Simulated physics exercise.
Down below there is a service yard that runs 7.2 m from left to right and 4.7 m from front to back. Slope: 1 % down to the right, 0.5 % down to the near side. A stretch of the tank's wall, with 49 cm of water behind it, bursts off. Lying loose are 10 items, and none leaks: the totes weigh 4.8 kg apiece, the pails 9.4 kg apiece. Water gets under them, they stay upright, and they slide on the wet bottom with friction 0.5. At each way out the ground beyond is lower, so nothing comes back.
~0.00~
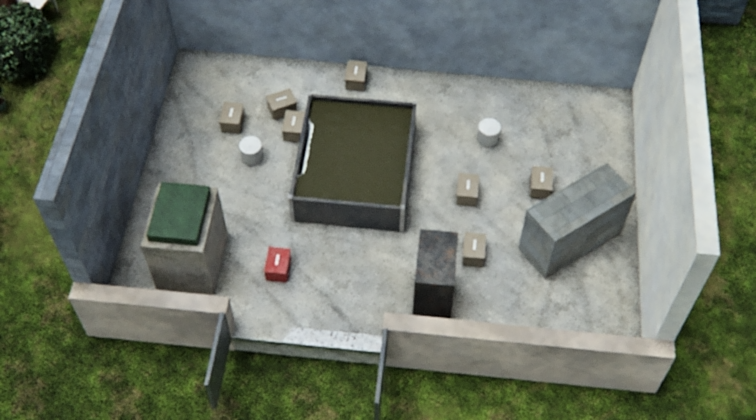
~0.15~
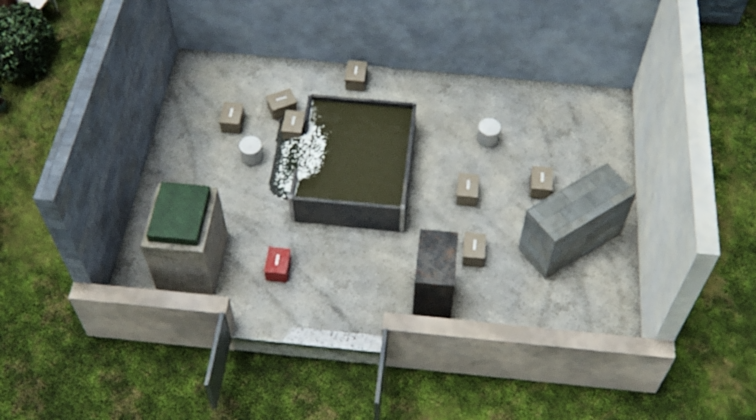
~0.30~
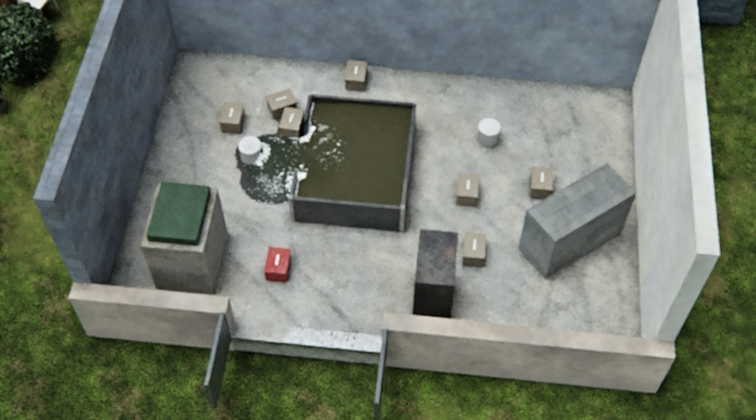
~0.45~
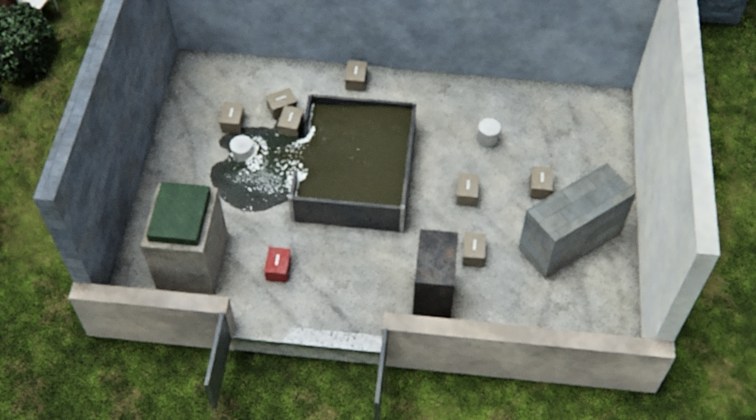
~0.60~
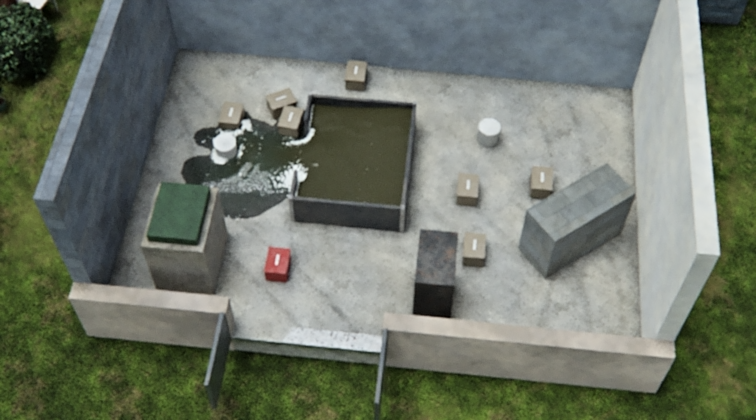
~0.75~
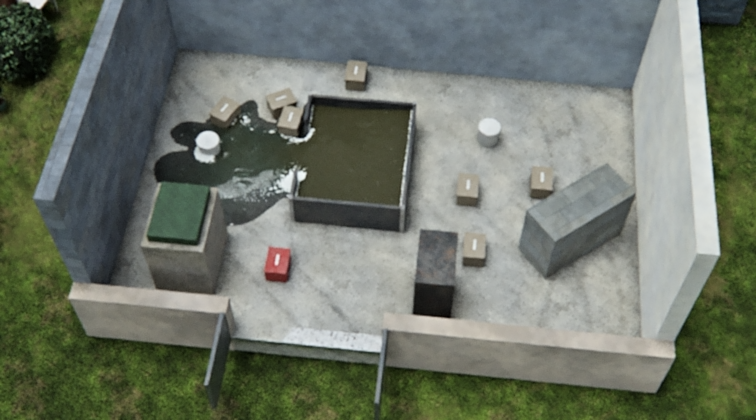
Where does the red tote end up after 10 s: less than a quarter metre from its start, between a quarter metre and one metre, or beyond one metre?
The red tote ends up beyond one metre from its start.
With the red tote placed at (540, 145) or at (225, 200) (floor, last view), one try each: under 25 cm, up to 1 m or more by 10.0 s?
From the first place it is barely disturbed; from the second it goes well off.
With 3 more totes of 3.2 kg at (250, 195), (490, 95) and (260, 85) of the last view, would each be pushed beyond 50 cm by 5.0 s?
Beyond it, within it, beyond it.
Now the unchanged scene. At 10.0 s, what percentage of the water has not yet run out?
94 % or so.
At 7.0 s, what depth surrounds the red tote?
Near 4 cm deep.
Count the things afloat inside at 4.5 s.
Just then, the number is 2.
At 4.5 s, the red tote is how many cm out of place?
About 0 cm out of place.
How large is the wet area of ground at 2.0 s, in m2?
The covered patch comes to about 10.5 m2.
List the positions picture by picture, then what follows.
In the first frame, the red tote at (277, 260), on the bottom; 2.7 m2 under water; 0 of 10 have shifted.
In the second frame, the red tote at (277, 260), on the bottom; 3.2 m2 under water; 0 of 10 have shifted.
In the third frame, the red tote at (277, 260) rests on the ground; 3.6 m2 under water; 1 of 10 have shifted.
In the fourth frame, the red tote at (277, 260), on the bottom; 4.2 m2 under water; 2 of 10 have shifted.
In the fifth frame, the red tote at (277, 260), on the bottom; water covers 4.9 m2; 2 of 10 have shifted.
In the sixth frame, the red tote at (277, 260), on the bottom; 5.8 m2 under water; 3 of 10 have shifted.
After 2.0 s the red tote is near (277, 260), 0.0 m from its start, aground; 0 of 10 are out; 2 afloat.
After 4.5 s the red tote is near (278, 260), 0.0 m from its start, aground; 0 of 10 are out; 2 afloat.
After 7.0 s the red tote is near (298, 263), 0.3 m from its start, aground; 0 of 10 are out; 1 afloat.
After 10.0 s the red tote is near (384, 307), 1.6 m from its start, afloat; 0 of 10 are out; 3 afloat.
